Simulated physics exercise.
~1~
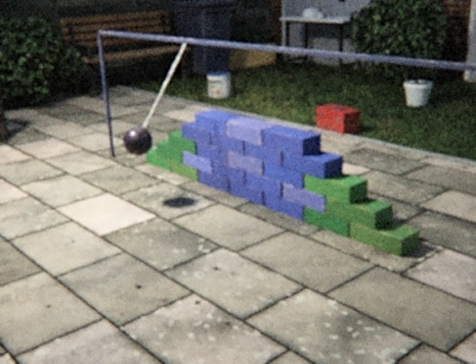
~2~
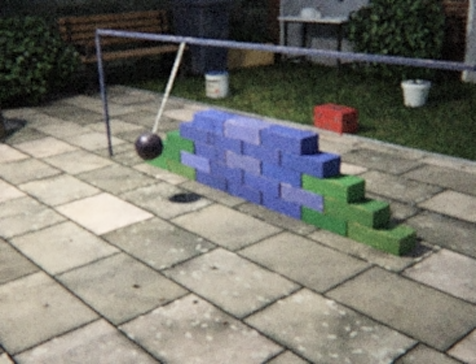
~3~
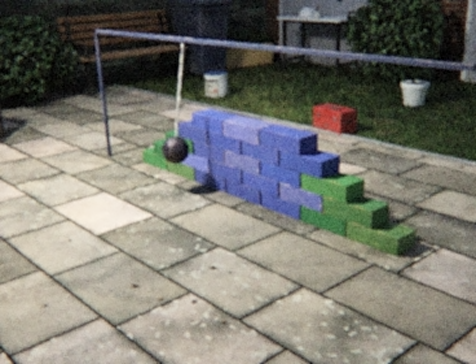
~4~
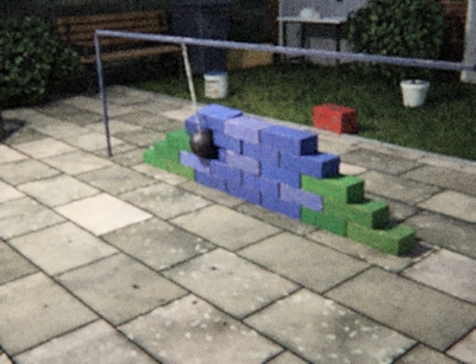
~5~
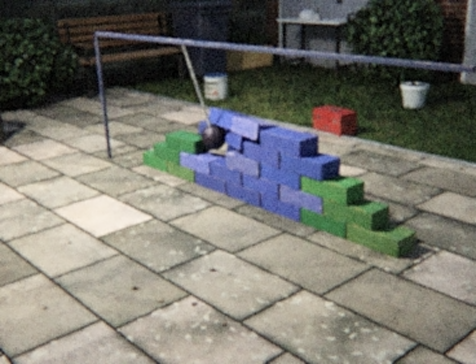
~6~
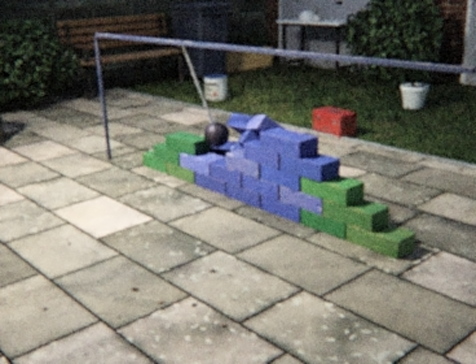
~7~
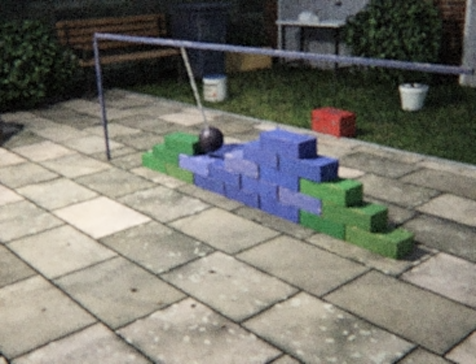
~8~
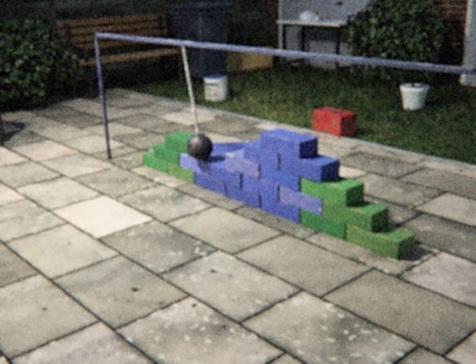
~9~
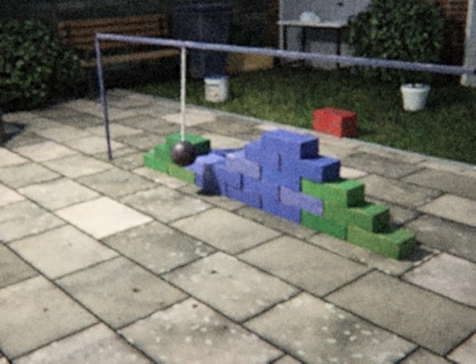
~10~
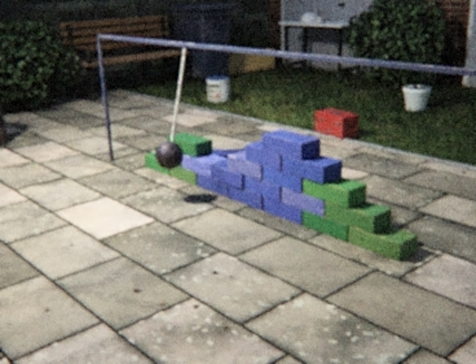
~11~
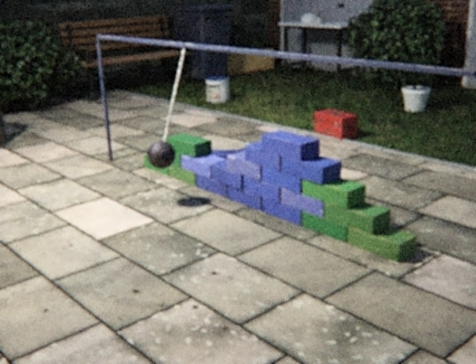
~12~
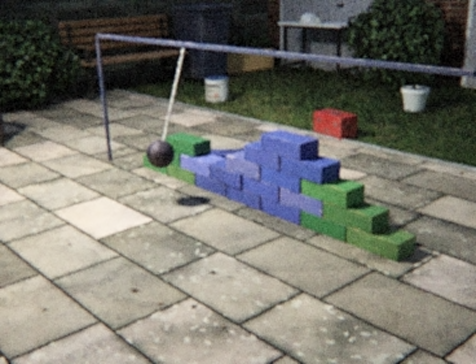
On a paved patio, a swinging ball knocks some blue blocks off a wall and swings back left.
